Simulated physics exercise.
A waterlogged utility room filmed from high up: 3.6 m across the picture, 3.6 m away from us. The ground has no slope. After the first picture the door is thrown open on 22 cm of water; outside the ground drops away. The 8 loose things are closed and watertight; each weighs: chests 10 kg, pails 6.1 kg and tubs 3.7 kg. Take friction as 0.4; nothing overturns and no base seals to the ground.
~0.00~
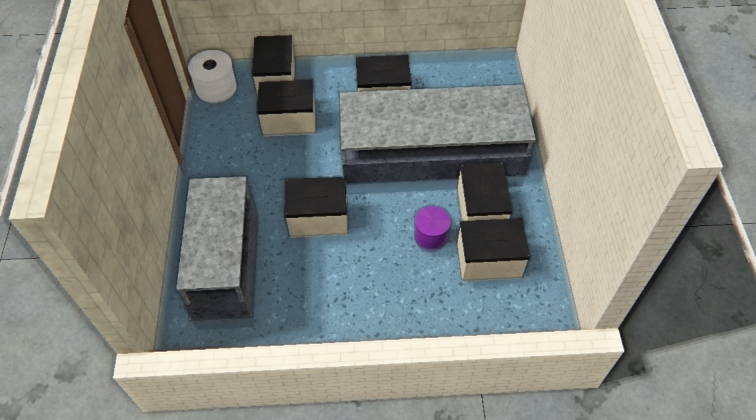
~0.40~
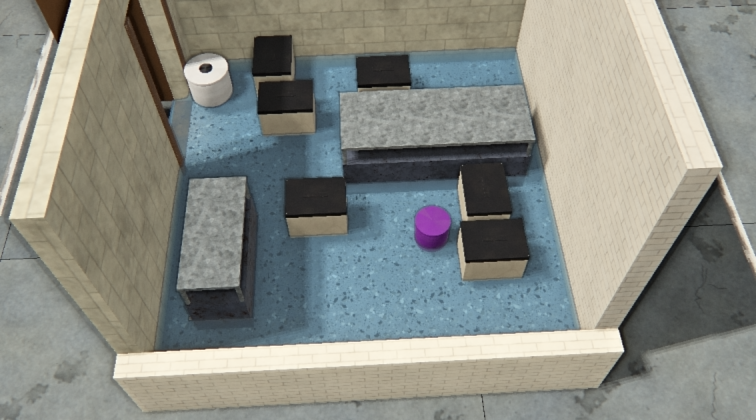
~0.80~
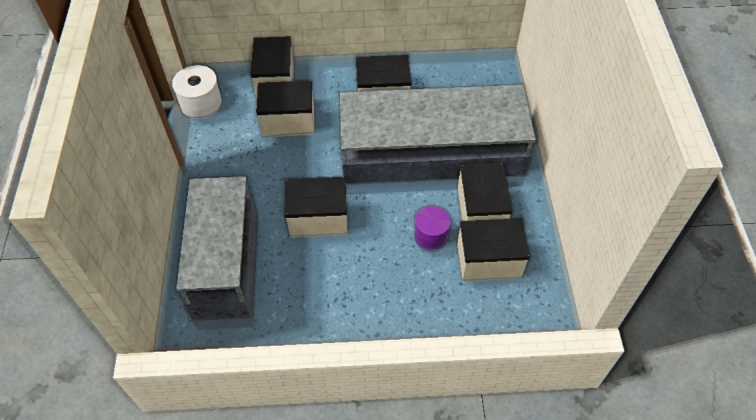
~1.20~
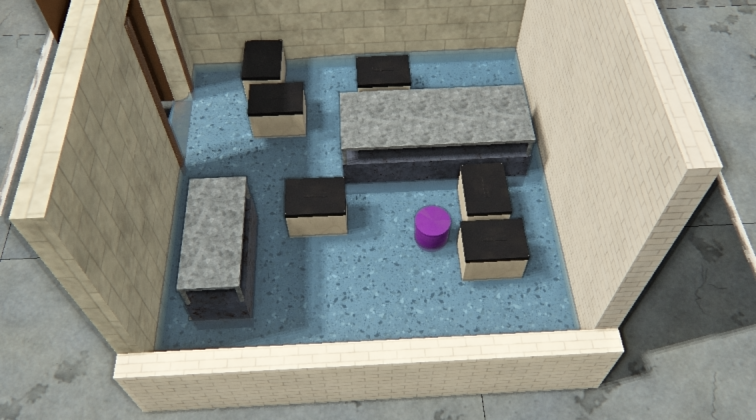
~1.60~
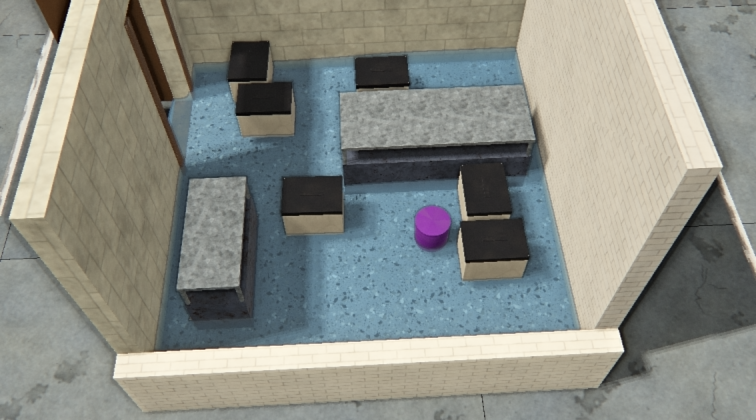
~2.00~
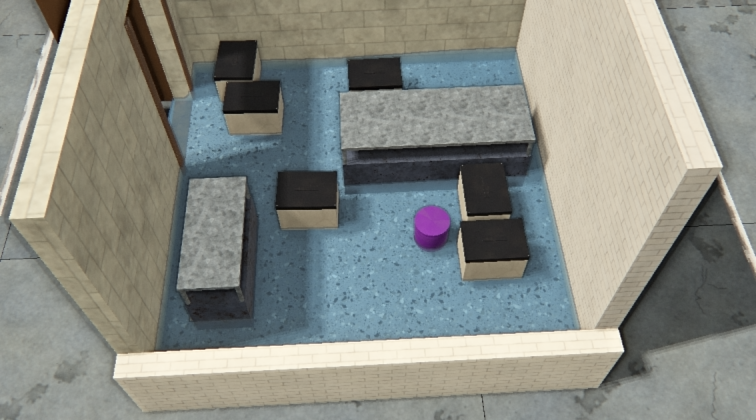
A flooded room with stone-topped counters and dark-topped blocks sat still until a white roll-like object slid left and out through the doorway, then several blocks drifted slightly left while a purple tub barely moved.
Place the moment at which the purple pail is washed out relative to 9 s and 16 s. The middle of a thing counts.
Expect it after the second time or never.
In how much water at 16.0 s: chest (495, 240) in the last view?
About 10 cm.
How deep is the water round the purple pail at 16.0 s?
About 10 cm.
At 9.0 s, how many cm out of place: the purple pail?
About 80 cm.
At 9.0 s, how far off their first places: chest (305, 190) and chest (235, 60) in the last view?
In that order: Washed out, gone out.
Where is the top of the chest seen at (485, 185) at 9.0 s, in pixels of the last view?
Near (443, 185).
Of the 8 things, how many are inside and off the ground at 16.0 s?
3 of them.
After 4.0 s the purple pail is near (401, 218), 0.3 m from its start, afloat; 2 of 8 are out; 6 afloat.
After 9.0 s the purple pail is near (347, 205), 0.8 m from its start, afloat; 4 of 8 are out; 4 afloat.
After 16.0 s the purple pail is near (278, 133), 1.9 m from its start, afloat; 5 of 8 are out; 3 afloat.
After 20.0 s the purple pail is near (192, 107), 2.9 m from its start, afloat; 5 of 8 are out; 3 afloat.
